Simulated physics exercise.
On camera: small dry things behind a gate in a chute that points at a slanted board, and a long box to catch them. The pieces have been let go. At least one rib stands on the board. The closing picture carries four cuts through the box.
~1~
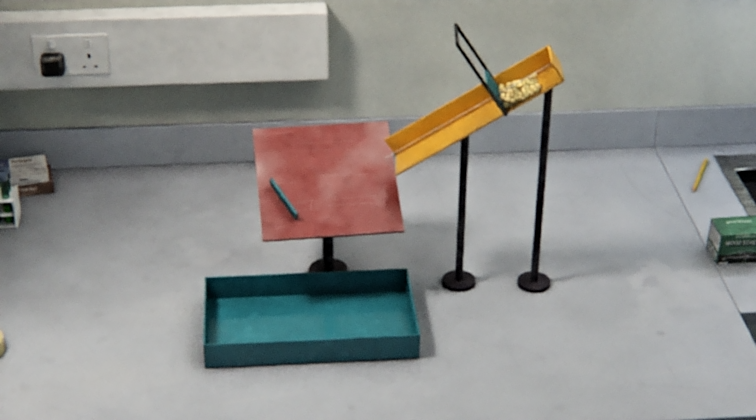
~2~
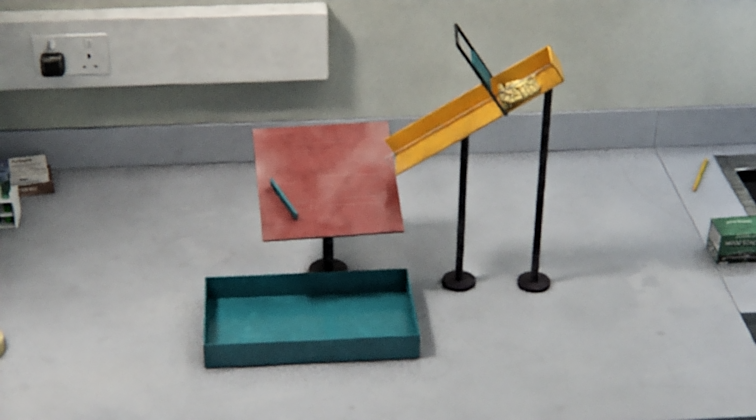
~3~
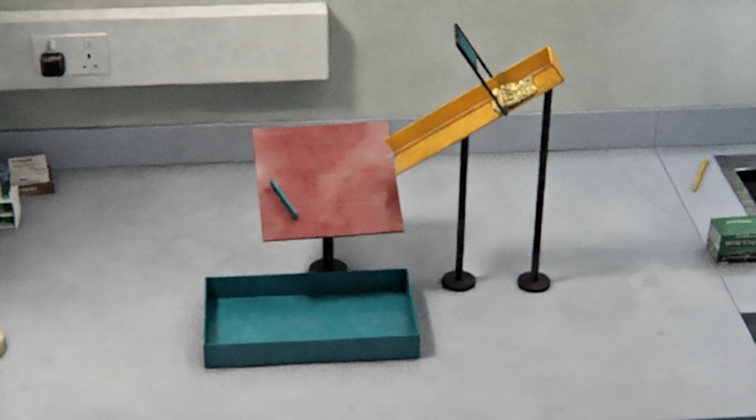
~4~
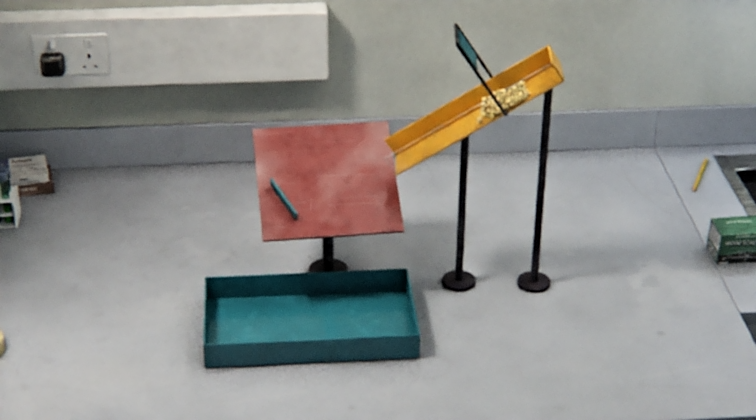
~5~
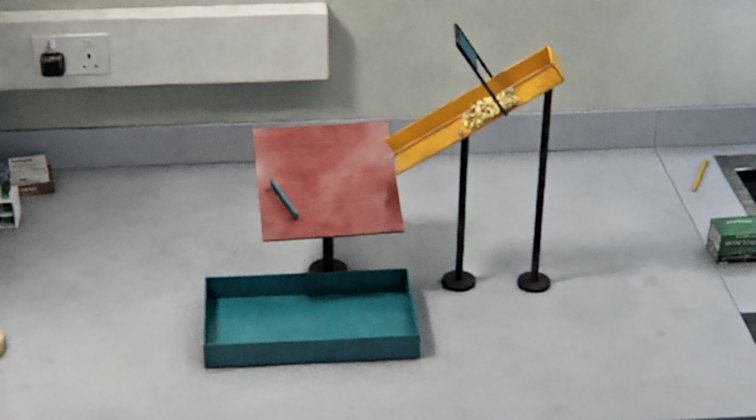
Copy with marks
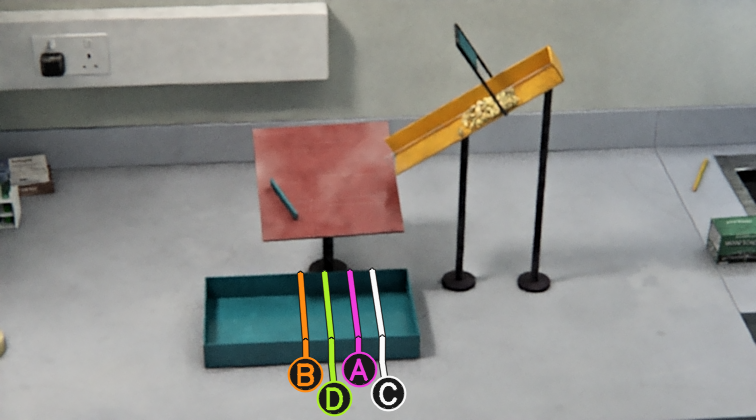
A heap of small pale yellow pieces sat behind a gate in a raised orange chute, then slid a short way down to the left after the gate lifted, above a tilted red board.
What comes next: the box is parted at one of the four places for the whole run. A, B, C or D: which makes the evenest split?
Line B.
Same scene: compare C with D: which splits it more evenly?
That is line D.
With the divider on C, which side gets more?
More lands on the left.
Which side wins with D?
More lands on the left.
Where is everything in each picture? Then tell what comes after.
Load behind the gate near (515, 95), soya beans; lip of the chute near (396, 166), sloping gently, in the first frame.
Middle of the board near (327, 179), tilted gently; middle of its low edge near (334, 236); of its high edge near (320, 125), in the second frame.
Front corners of the box near (204, 345) and (419, 335), empty; front of the load near (494, 108), in the third frame.
Middle of the load near (503, 102); its front near (480, 119), close to a quarter of the way to the lip; rib from (271, 178) to (297, 214), in the fourth frame.
Middle of the load near (491, 109); its front near (460, 130), close to a third of the way to the lip, in the fifth frame.
On the marked copy, line A crosses the front rim at (358, 337); line B crosses the front rim at (305, 340); line C crosses the front rim at (382, 336); line D crosses the front rim at (331, 339).
With A, of what is caught, all but a few on the left of the divider, a small share on the right.
With B, of what is caught, close to half on the left of the divider, close to half on the right.
With C, of what is caught, the whole lot on the left of the divider, none at all on the right.
With D, of what is caught, the bulk on the left of the divider, close to a quarter on the right.
